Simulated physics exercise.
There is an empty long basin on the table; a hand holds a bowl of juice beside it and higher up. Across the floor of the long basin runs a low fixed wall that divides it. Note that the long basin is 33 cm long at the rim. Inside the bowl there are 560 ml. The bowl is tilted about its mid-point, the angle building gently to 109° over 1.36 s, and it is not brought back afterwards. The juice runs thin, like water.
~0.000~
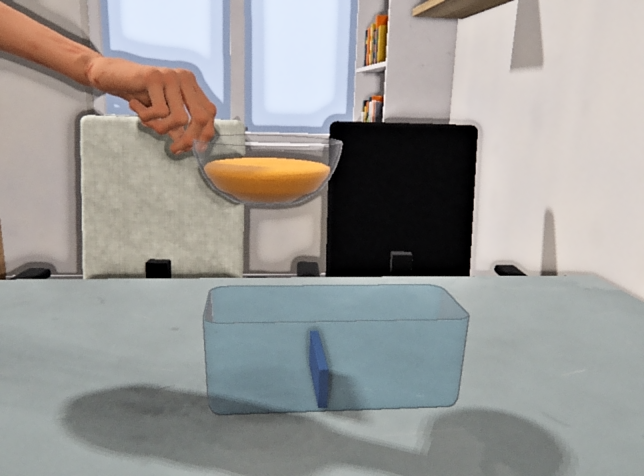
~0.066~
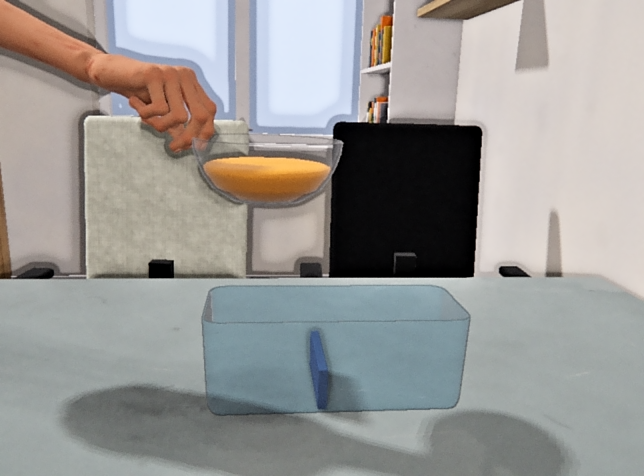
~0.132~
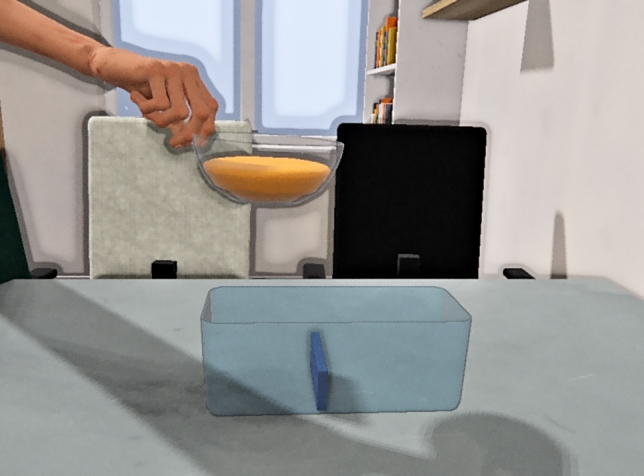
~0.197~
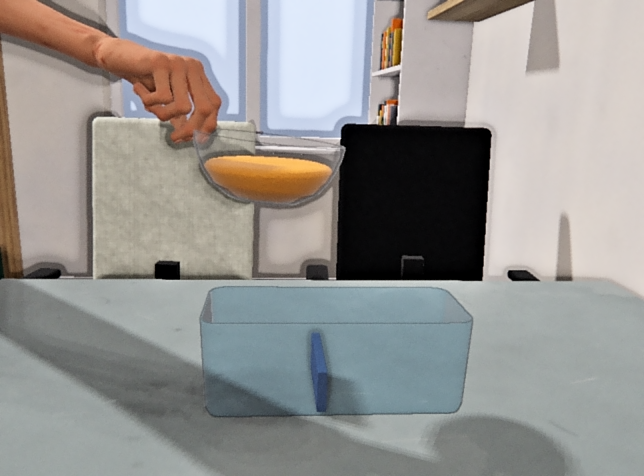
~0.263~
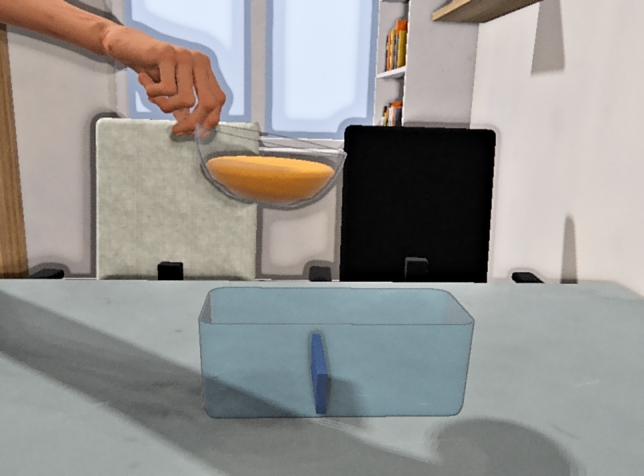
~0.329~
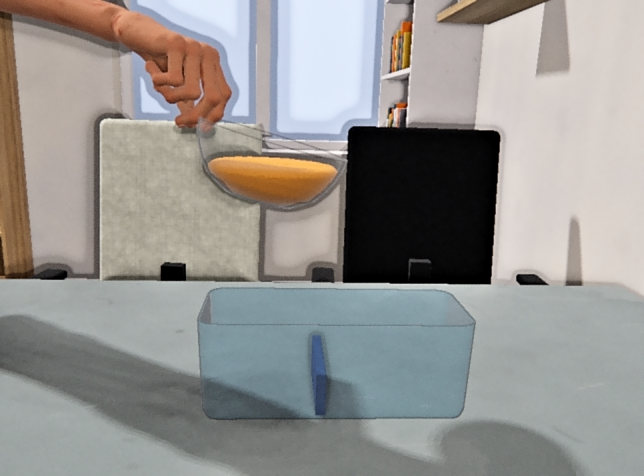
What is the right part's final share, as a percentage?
About 96 per cent.
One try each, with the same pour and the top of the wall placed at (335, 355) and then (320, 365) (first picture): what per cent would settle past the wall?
90 in a hundred, followed by 90 in a hundred.
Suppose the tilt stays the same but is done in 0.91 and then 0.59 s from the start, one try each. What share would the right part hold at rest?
90 in a hundred, followed by 80 in a hundred.
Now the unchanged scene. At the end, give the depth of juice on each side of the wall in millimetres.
Left 0 mm, right 26 mm.
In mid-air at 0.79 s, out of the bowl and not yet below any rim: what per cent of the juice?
Around 38 percent.
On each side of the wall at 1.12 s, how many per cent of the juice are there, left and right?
Near 2 on the left, 92 on the right.
By 0.79 s the tilt is 68° and 42 per cent is still to pour, 0 is left of the wall and 20 right of it.
By 1.12 s the tilt is 101° and 0 per cent is still to pour, 2 is left of the wall and 92 right of it.
By 1.48 s the tilt is 109° and 0 per cent is still to pour, 3 is left of the wall and 96 right of it.
By 1.86 s the tilt is 109° and 0 per cent is still to pour, 3 is left of the wall and 96 right of it.
At rest 3 per cent lies left of the wall, 96 right of it and 1 outside.
